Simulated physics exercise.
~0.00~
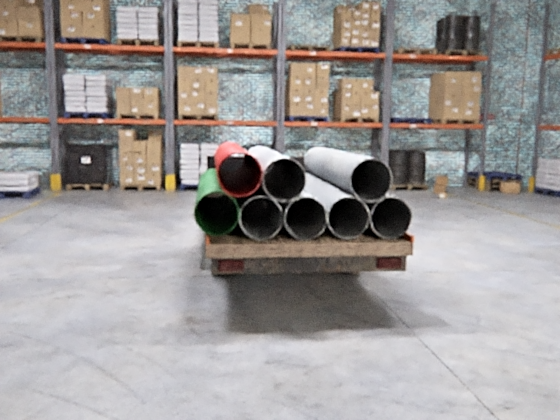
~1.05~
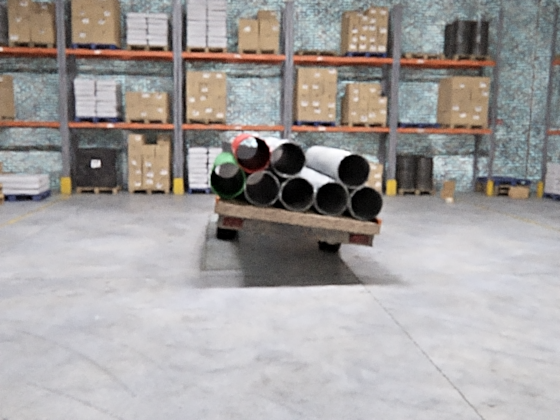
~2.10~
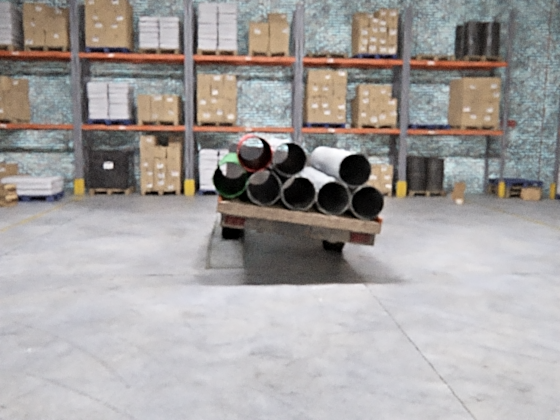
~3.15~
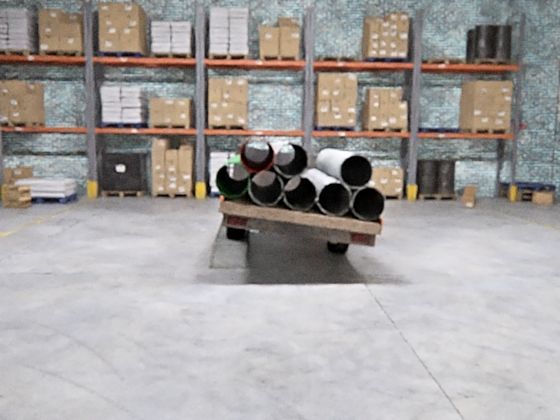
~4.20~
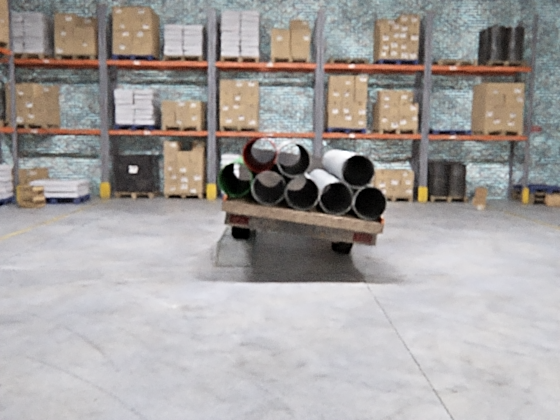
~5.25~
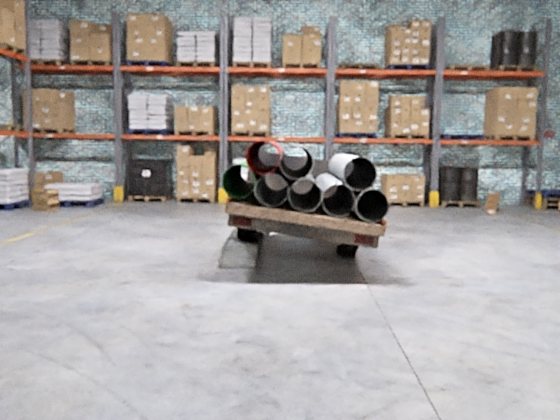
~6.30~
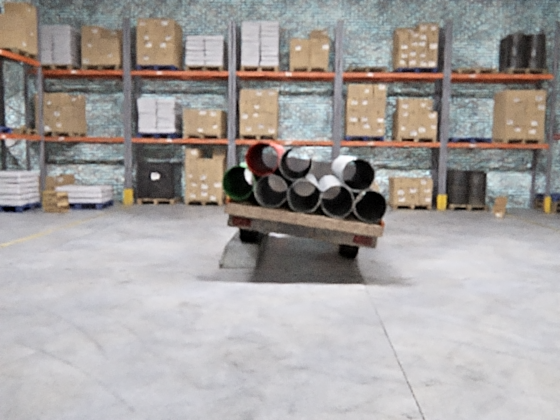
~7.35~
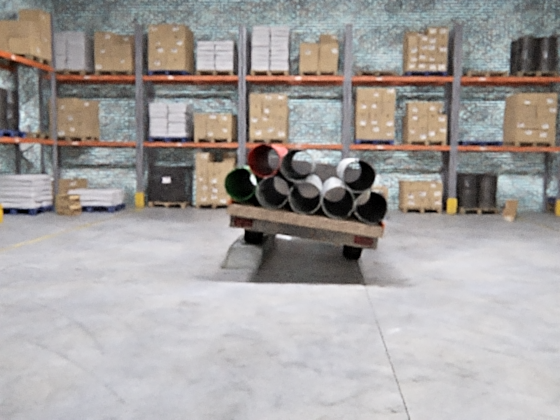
In the video, a low trailer stacked with wide pipes, including a green and a red one, moves across a warehouse floor, tilts down to the right, and stops still leaning as the view drifts sideways, with all the pipes remaining on the deck.
